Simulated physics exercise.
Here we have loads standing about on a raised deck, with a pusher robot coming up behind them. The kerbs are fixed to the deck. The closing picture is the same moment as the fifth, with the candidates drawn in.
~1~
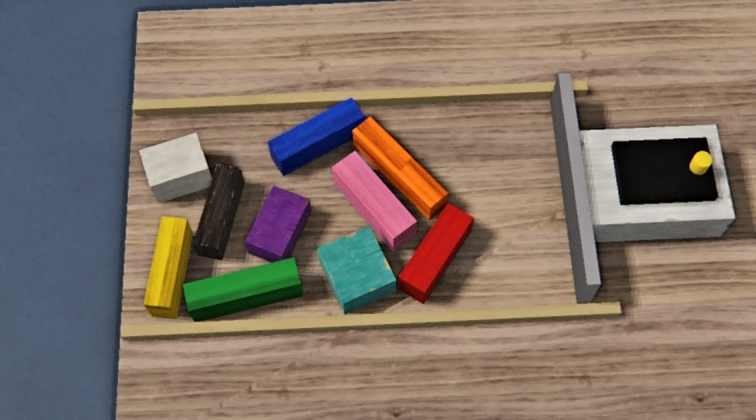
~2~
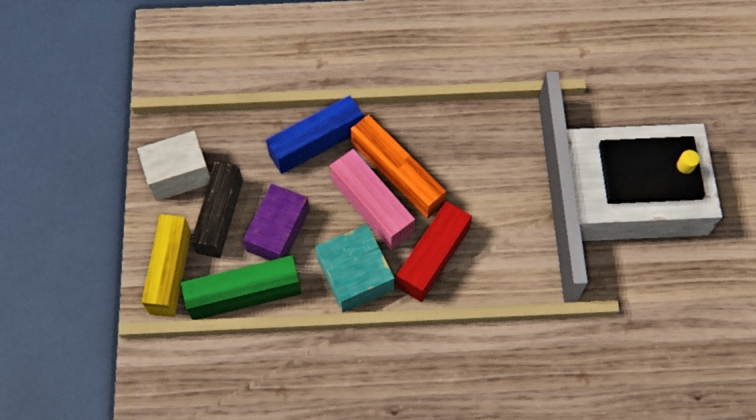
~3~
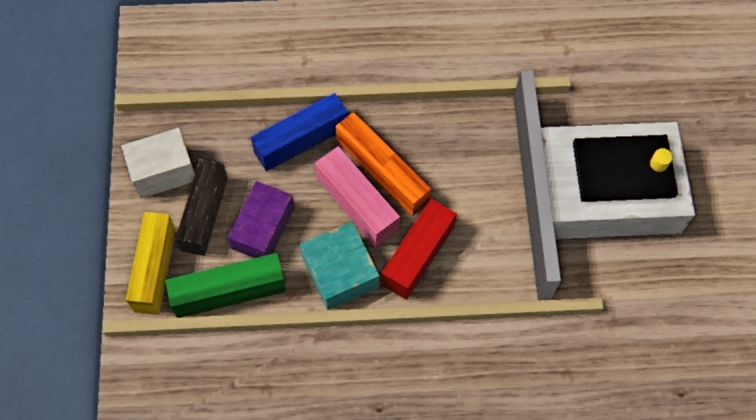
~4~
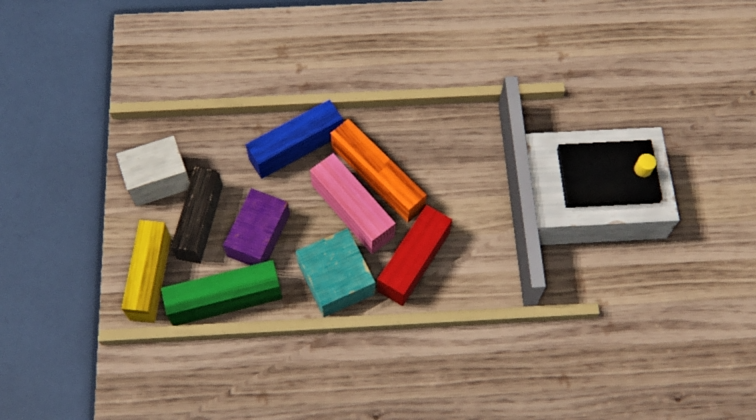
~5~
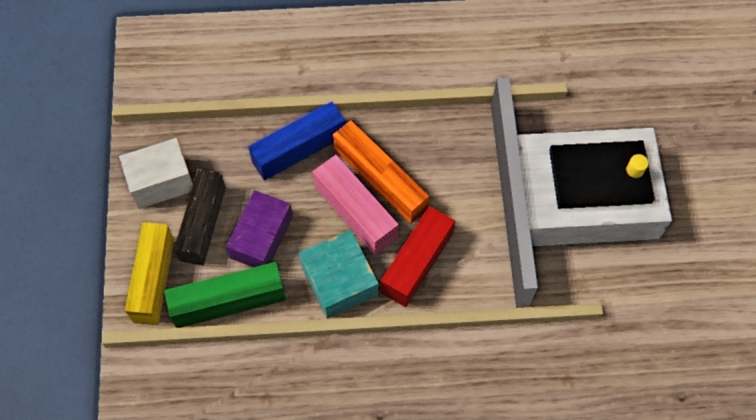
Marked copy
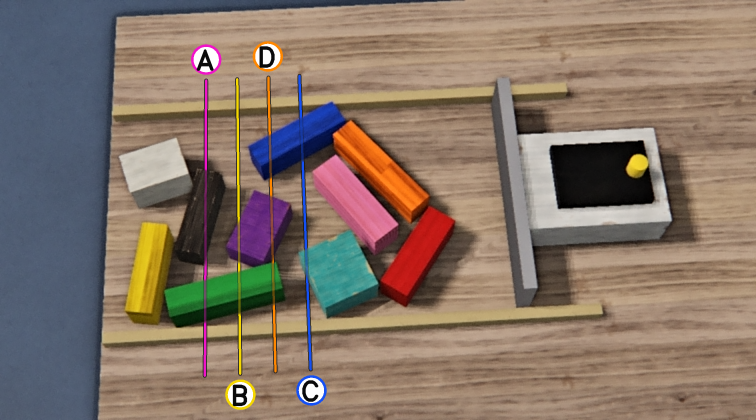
A wide grey pusher plate on a white, black-topped robot with a yellow knob stands at the right of a wood-grained deck, seen from high above, with blue at the left edge. Between two pale rails lie white, black, yellow, green, purple, blue, pink, orange, turquoise and red blocks. The robot slides slowly left toward the motionless blocks without touching them, while the camera shifts slightly.
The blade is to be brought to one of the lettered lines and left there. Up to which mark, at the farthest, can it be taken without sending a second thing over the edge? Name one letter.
Stop at D.
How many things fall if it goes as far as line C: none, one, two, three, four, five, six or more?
In all, none.
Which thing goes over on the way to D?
The yellow stick.
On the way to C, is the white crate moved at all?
No.
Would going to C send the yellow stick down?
No.
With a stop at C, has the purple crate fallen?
No.
On the marked copy, A at (206, 219); B at (239, 217); C at (305, 213); D at (272, 215).
With D. Early on, robot (507, 179); red stick (400, 266); orange stick (376, 171).
Further on, robot (419, 183); yellow stick (133, 269); green stick (175, 295).
At the end, robot (352, 187); yellow stick over the edge; green stick (114, 307); one fallen.
As for the rest, A drops four; B drops two; C is within the limit but short.
